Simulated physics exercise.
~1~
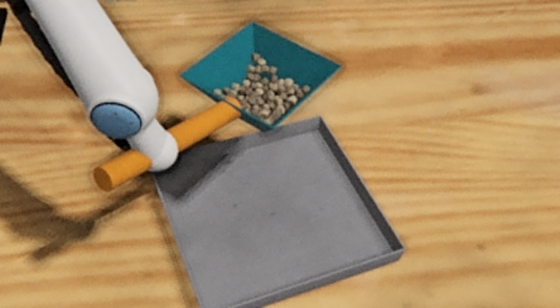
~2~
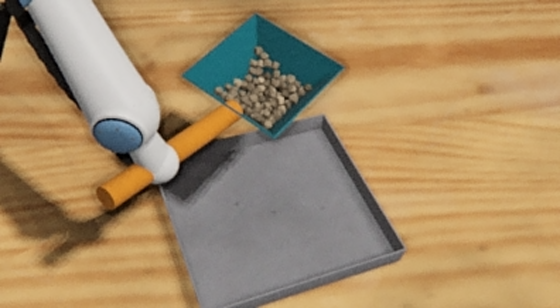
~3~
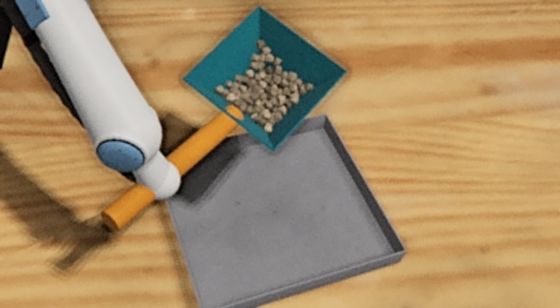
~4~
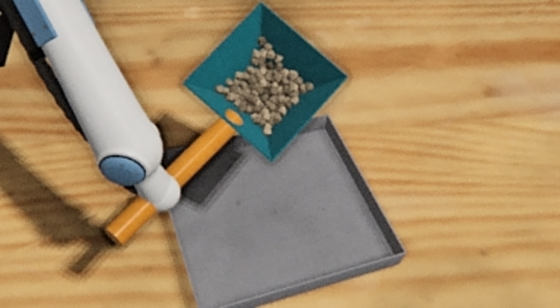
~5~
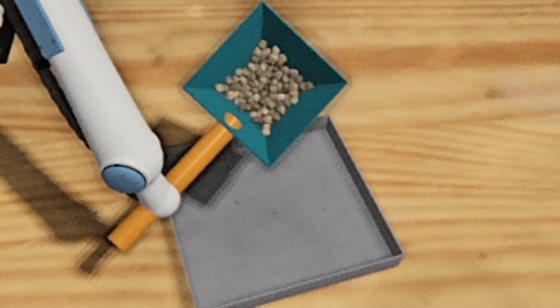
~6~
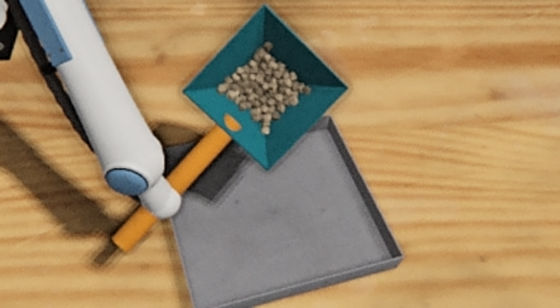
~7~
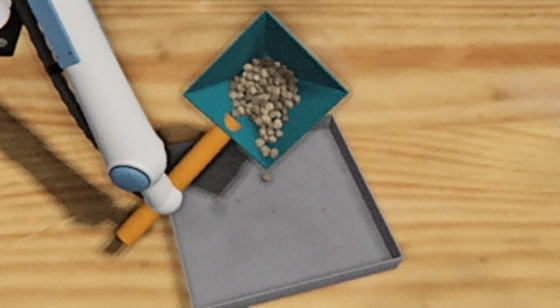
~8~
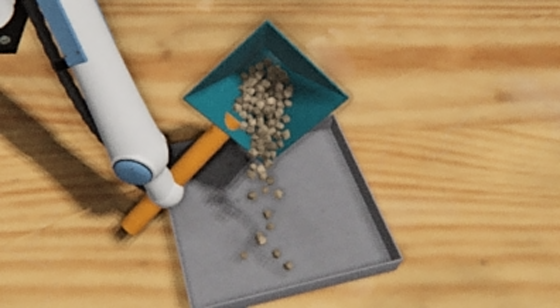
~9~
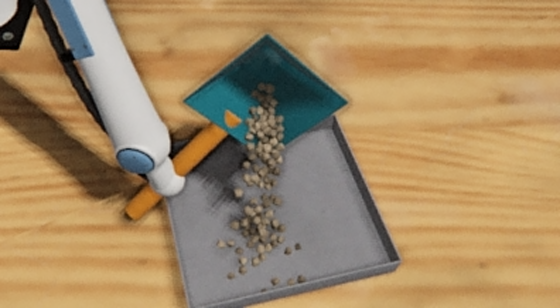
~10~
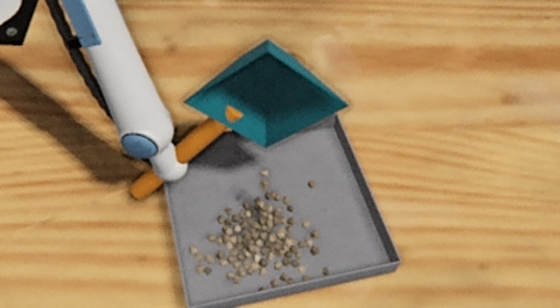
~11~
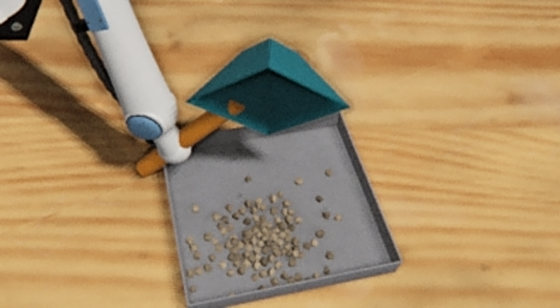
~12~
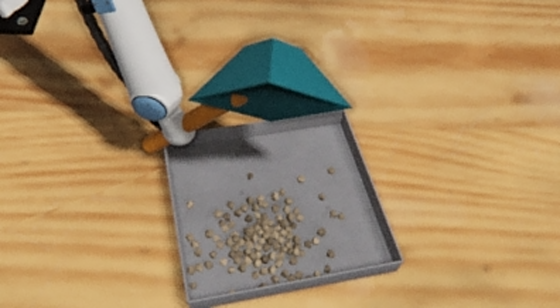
A white robot arm held a teal scoop of small tan pieces by its orange handle and tipped it over a gray tray. The pieces poured out and scattered across the tray, leaving the scoop turned over and empty above them.
